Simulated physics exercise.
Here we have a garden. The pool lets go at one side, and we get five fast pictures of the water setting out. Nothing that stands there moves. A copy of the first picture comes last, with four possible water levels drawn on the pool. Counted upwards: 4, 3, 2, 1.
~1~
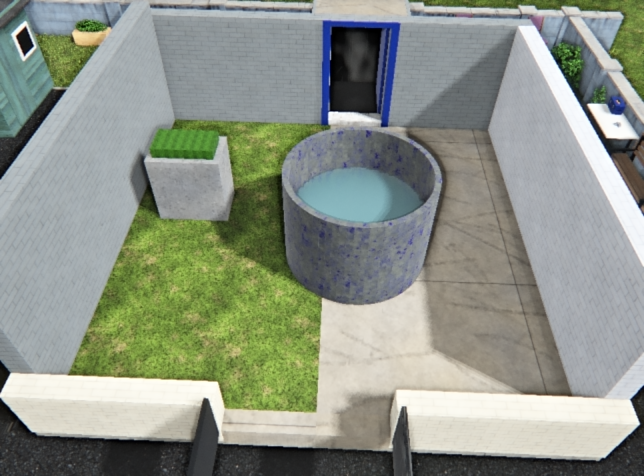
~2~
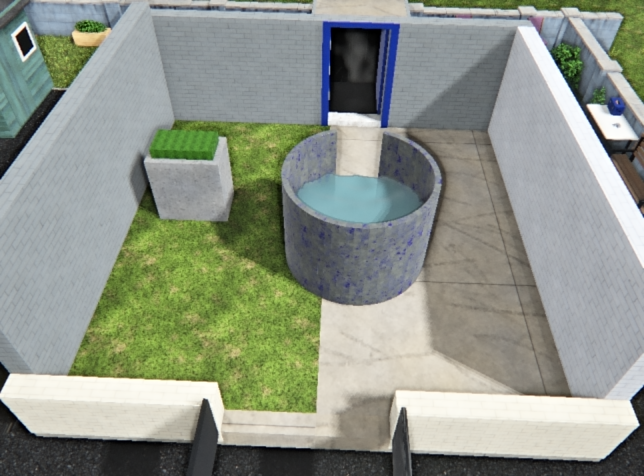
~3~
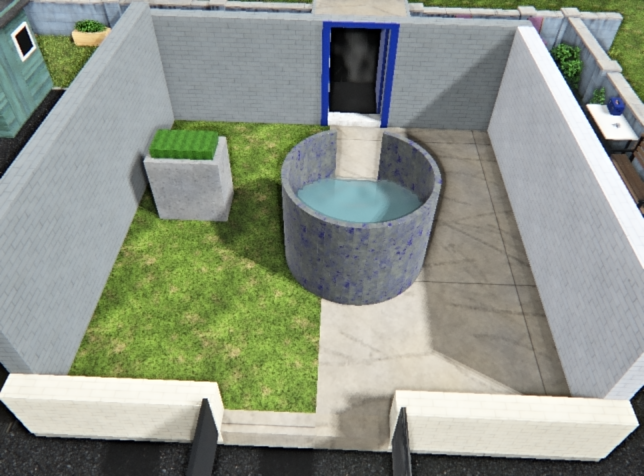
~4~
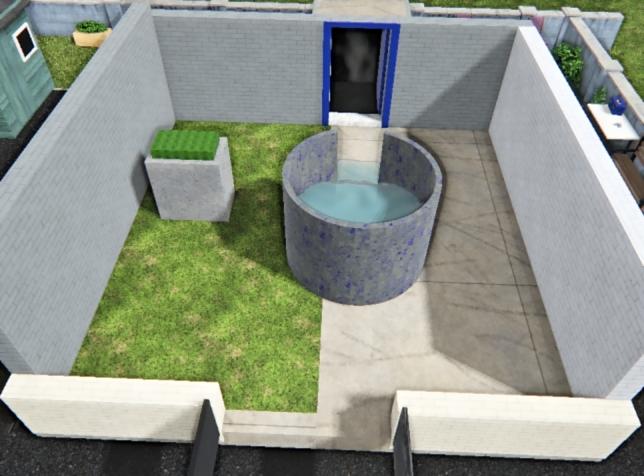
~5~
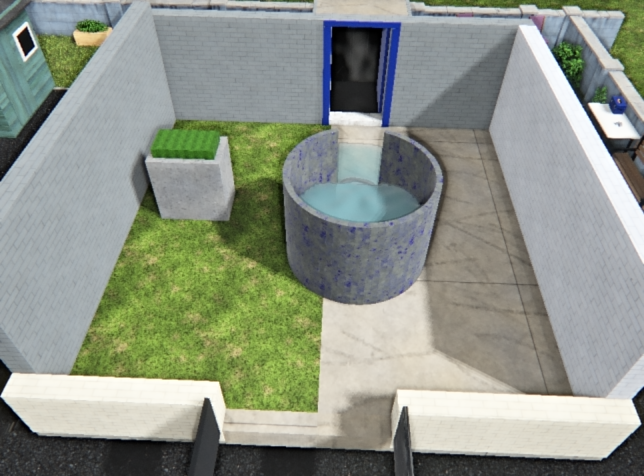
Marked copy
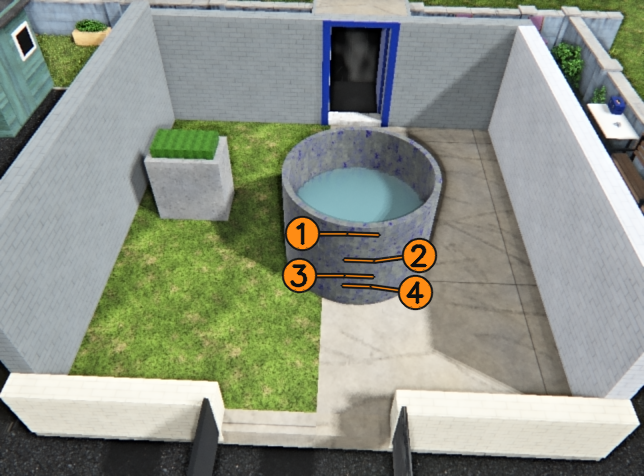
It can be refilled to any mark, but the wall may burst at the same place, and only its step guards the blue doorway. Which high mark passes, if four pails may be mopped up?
Level 4 just does it.
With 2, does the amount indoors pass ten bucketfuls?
Yes, clearly.
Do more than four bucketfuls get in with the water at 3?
Yes, that goes wrong.
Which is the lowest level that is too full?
3 it is.
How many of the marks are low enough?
One of them.
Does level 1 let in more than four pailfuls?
Yes, that goes wrong.
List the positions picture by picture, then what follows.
Water in the pool at rest, its middle at (358, 209); foot of the blue doorway at (354, 126); open gate at (307, 383).
Water covers 1 % of the ground, its front hidden from here.
Water covers 2 % of the ground, its front hidden from here.
Water covers 5 % of the ground, its front hidden from here.
Water covers 10 % of the ground, its front hidden from here.
On the marked copy, 1 at (362, 234); 2 at (359, 260); 3 at (358, 276); 4 at (357, 286); from the bottom up 4, 3, 2, 1.
With 1, dozens of bucketfuls pour in.
With 2, dozens of bucketfuls pour in.
With 3, about 9 bucketfuls get in.
With 4, a bucket or two gets in.
